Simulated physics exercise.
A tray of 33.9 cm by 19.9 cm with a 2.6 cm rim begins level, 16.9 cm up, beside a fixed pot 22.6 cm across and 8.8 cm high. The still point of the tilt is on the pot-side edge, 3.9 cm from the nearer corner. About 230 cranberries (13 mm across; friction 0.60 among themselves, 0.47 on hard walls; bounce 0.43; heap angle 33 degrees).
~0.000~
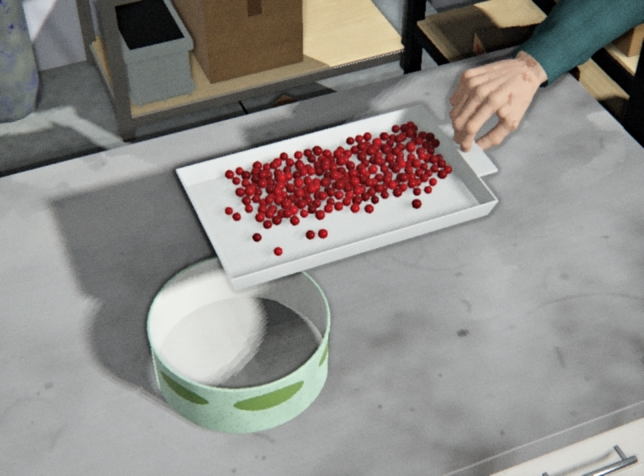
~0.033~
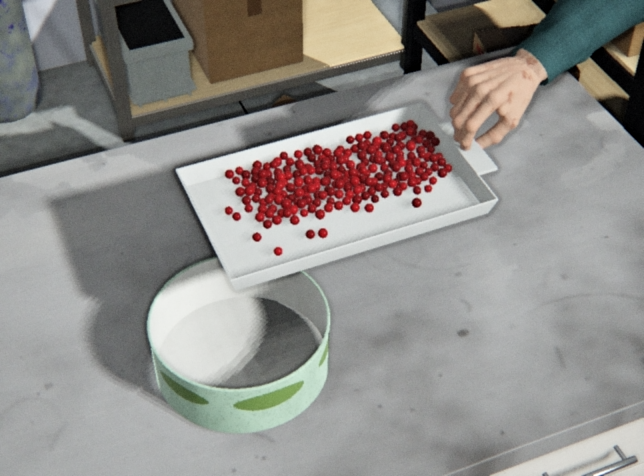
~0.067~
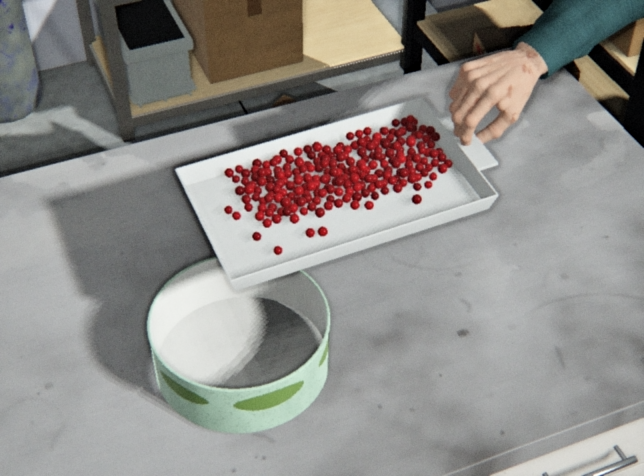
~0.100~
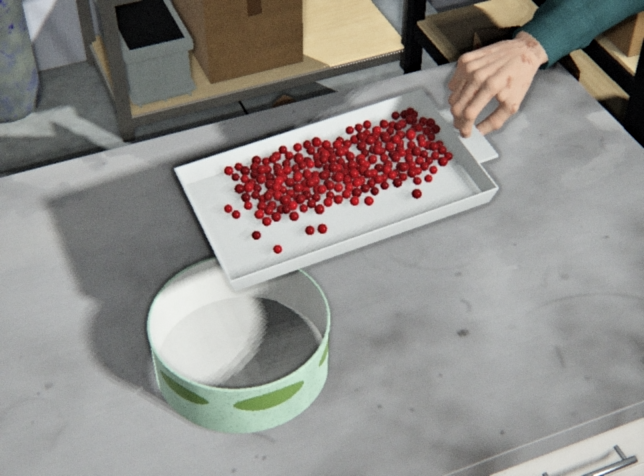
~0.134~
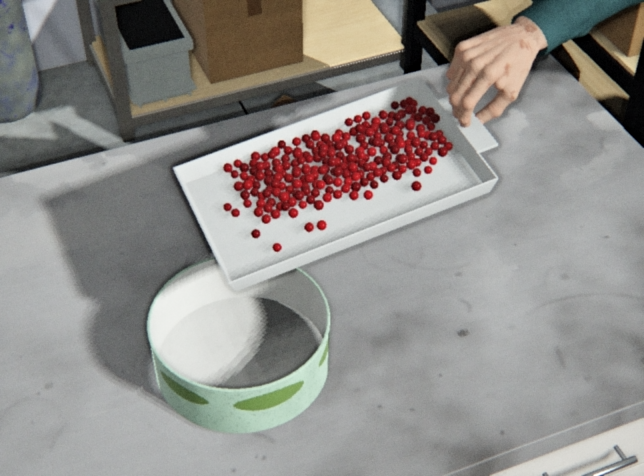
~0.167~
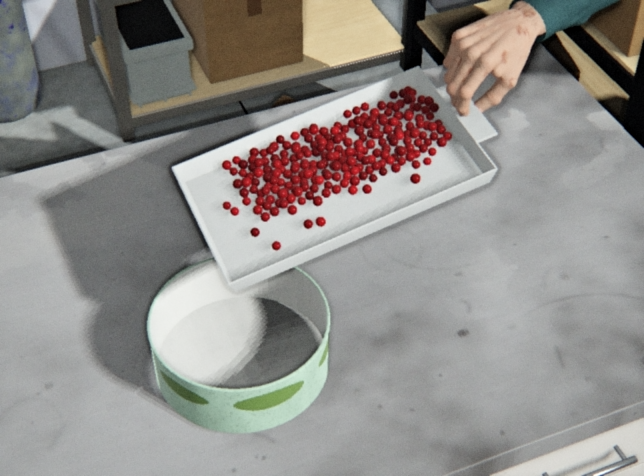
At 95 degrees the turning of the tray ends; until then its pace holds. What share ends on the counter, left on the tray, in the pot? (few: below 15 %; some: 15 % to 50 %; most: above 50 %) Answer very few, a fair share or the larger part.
Counter a fair share, tray very few, pot the larger part.
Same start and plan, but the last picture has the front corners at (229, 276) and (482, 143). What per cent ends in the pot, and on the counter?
Pot 20, counter 80.
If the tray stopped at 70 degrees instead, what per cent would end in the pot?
It would be near 40 per cent.
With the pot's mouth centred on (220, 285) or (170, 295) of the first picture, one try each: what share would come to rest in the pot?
Some 50 and 75 per cent.
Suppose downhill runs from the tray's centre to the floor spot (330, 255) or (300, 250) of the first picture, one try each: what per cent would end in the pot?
About 70 and 90 per cent.
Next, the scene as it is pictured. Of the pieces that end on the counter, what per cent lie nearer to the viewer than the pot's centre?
About 40 per cent.
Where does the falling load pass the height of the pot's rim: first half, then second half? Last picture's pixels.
At about (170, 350), then at (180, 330).
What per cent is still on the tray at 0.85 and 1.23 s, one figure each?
About 65, 5.
After 0.58 s, tilt 52 degrees; the tray holds 100 %, the pot 0 %.
After 0.85 s, tilt 78 degrees; the tray holds 65 %, the pot 10 %.
After 1.23 s, tilt 95 degrees; the tray holds 5 %, the pot 60 %.
By 2.2 s all is still; counter 30 %, tray 0 %, pot 70 %.
